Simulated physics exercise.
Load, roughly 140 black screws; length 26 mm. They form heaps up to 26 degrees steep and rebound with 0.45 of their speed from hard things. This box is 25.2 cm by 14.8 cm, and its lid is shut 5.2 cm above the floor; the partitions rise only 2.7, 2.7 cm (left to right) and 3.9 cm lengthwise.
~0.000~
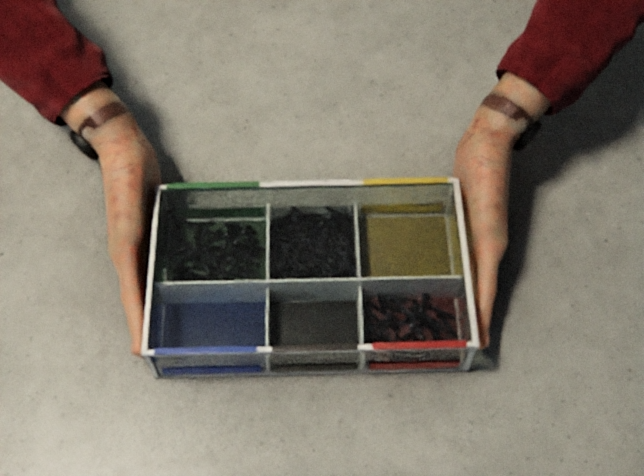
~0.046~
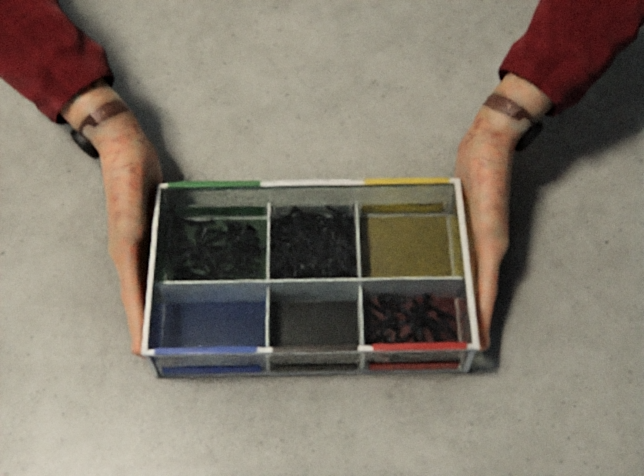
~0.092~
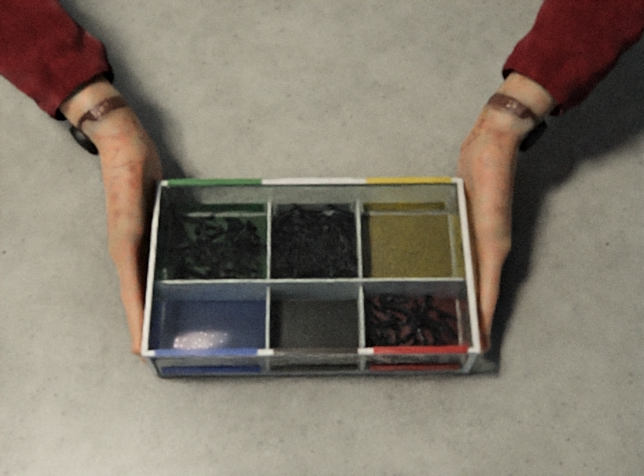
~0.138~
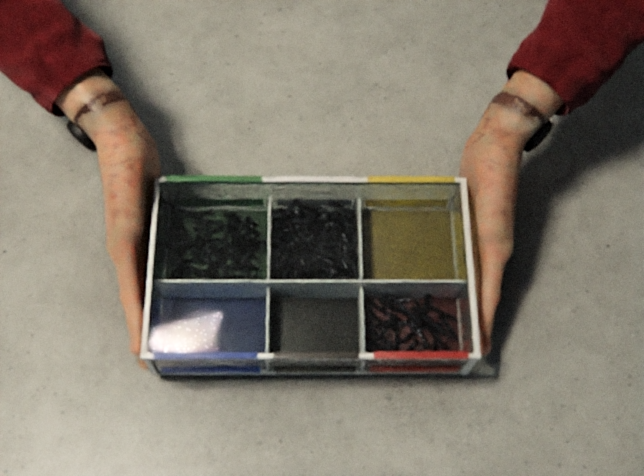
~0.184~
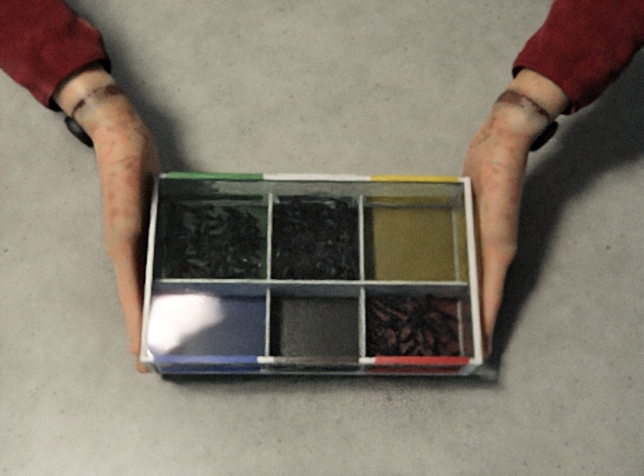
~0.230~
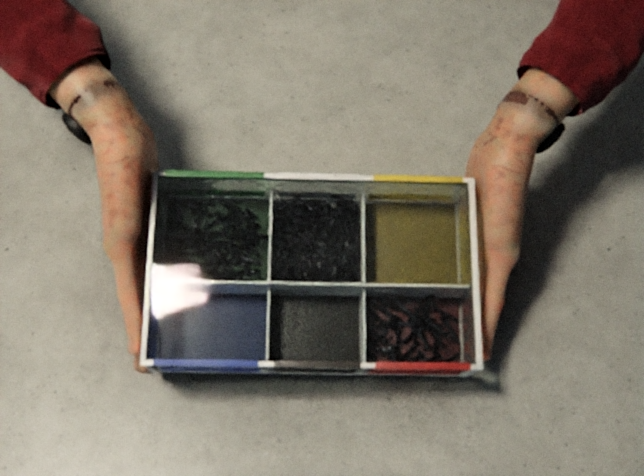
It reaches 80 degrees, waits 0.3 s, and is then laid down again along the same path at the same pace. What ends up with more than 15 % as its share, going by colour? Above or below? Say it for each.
In order: Red: Holds a share past the limit. Blue: Holds a share within the limit. Green: Holds a share past the limit. Yellow: Holds a share within the limit. White: Holds a share past the limit. Black: Holds a share within the limit.
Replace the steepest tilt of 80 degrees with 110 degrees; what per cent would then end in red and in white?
Shares: Red 25 and white 40, in per cent.
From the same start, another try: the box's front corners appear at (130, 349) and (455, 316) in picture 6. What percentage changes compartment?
In that case close to 35 per cent.
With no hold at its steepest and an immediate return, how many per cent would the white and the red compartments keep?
White 45, red 20.
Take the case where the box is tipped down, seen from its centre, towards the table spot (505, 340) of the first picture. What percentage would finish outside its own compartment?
Some 35 per cent.
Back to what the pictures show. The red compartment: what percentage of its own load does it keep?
Around 100 percent stays put.
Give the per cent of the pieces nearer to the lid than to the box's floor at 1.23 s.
Around 30 %.
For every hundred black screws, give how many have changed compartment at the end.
I'd say close to 5 percent.
After 1.23 s, tilt 80 degrees; red 20 %, green 30 %, white 50 %, black 5 %.
Then, at 1.90 s, tilt 41 degrees; red 20 %, green 25 %, white 50 %, black 5 %.
Then, at 2.60 s, tilt 0 degrees; red 20 %, green 25 %, white 45 %, black 5 %.
In the end, at 3.3 s, red 20 %, blue 0 %, green 25 %, yellow 0 %, white 45 %, black 5 %.
